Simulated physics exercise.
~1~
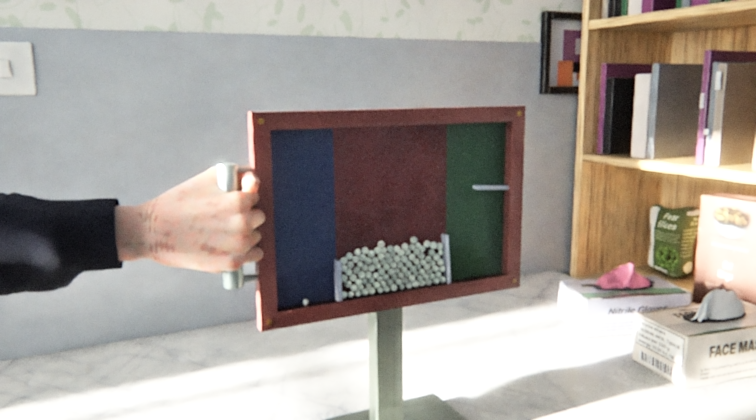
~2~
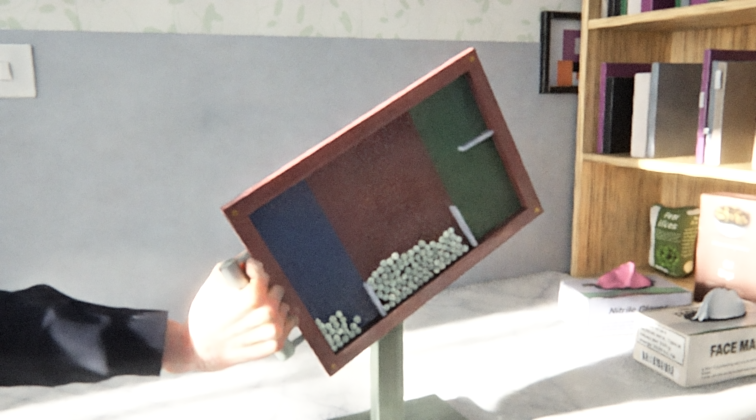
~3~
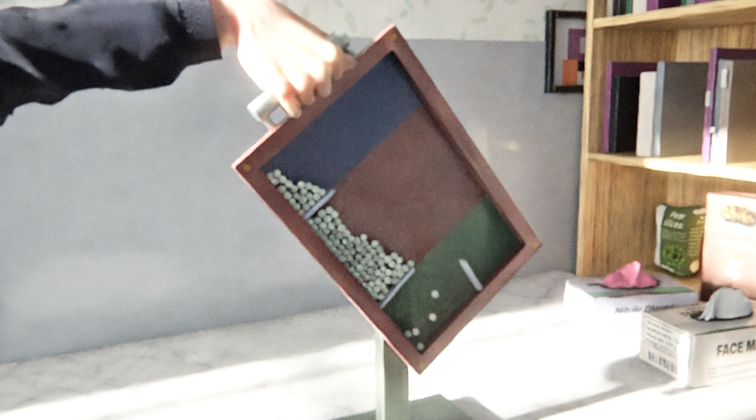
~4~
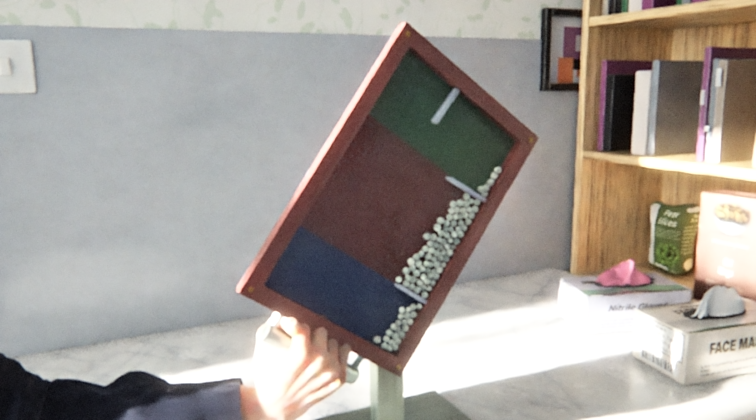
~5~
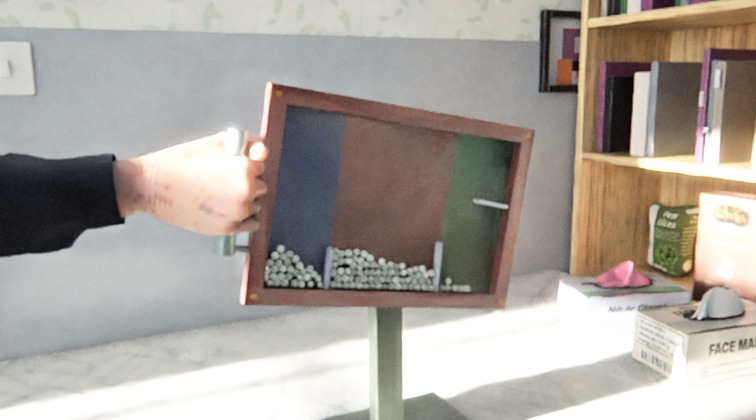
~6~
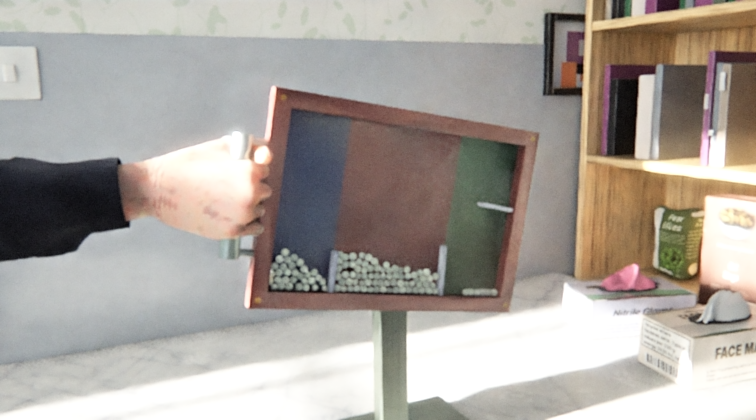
A red-framed box of small pale beads was tilted by a hand steeply anticlockwise, then clockwise, anticlockwise again and back to a slight clockwise lean, leaving most beads in the red middle section, some in the blue and a few in the green.
